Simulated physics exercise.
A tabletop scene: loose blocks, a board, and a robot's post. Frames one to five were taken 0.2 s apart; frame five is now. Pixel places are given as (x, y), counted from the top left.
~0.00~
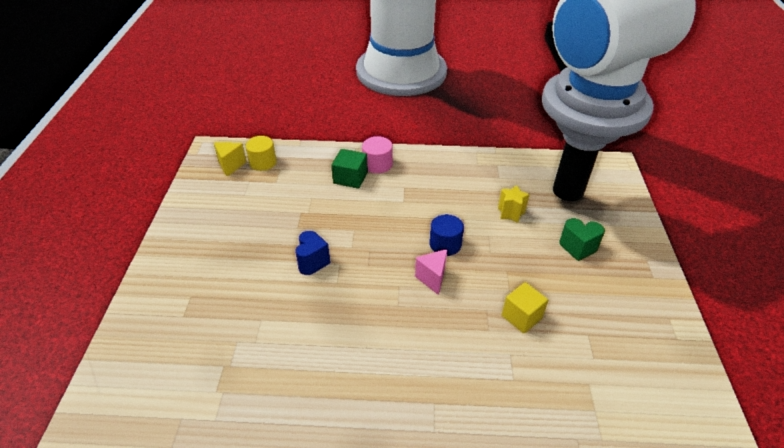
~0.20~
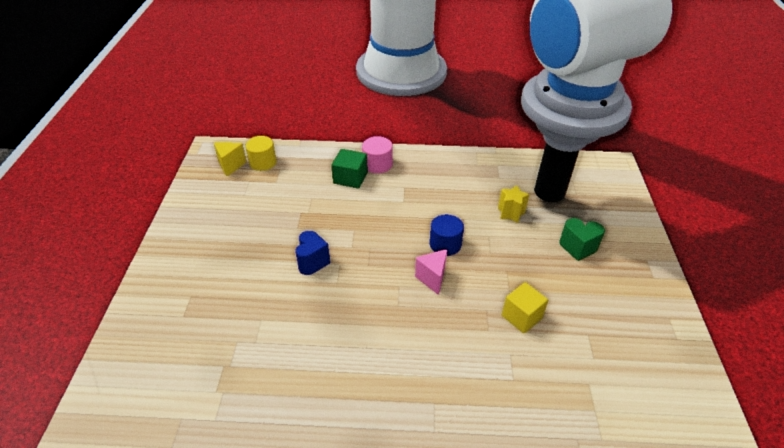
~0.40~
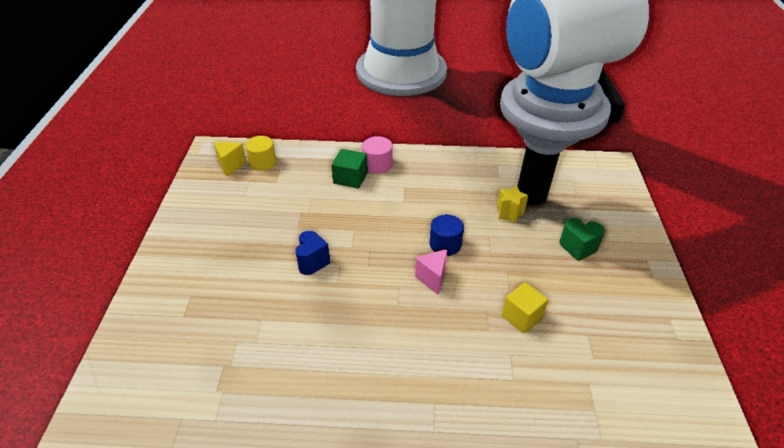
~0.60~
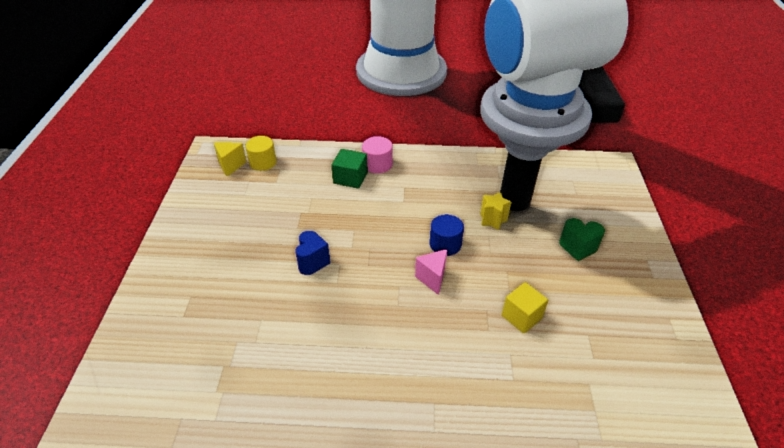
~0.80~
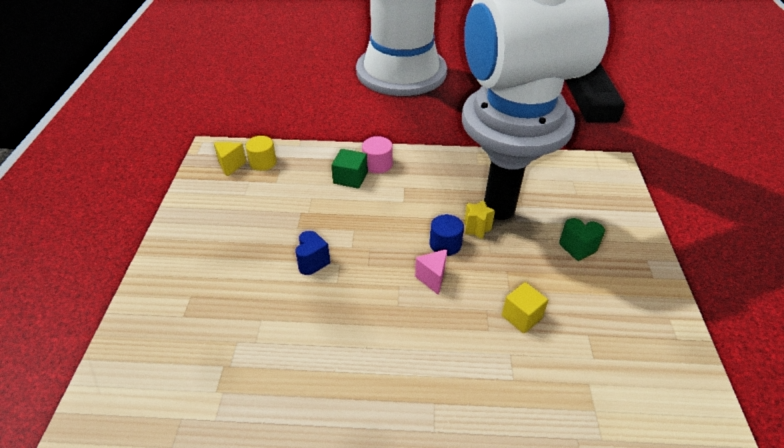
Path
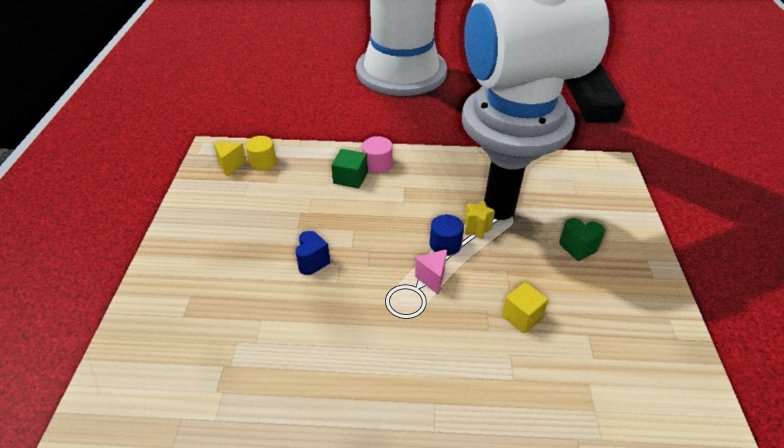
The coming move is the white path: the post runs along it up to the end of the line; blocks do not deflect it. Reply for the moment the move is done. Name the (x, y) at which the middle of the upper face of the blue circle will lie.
The middle of the upper face of the blue circle will lie at about (380, 249) in the picture.
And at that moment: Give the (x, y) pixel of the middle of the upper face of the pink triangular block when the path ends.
Near (423, 308).
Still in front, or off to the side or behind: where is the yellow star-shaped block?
Still being pushed.
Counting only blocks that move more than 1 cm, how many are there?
Three or more blocks move.
The drawn path runs from (497, 218) via (450, 254), ending at (406, 301).
One third of the way, post (467, 233); blue circle (415, 239); yellow star-shaped block (446, 233).
Two thirds of the way, post (436, 260); pink triangular block (430, 278), turned 20° anticlockwise; blue circle (382, 249); yellow star-shaped block (412, 261).
At the end, post (406, 292); pink triangular block (423, 308), turned 95° anticlockwise; blue circle (380, 249); yellow star-shaped block (377, 290), turned 15° clockwise; green heart-shaped block not moved.
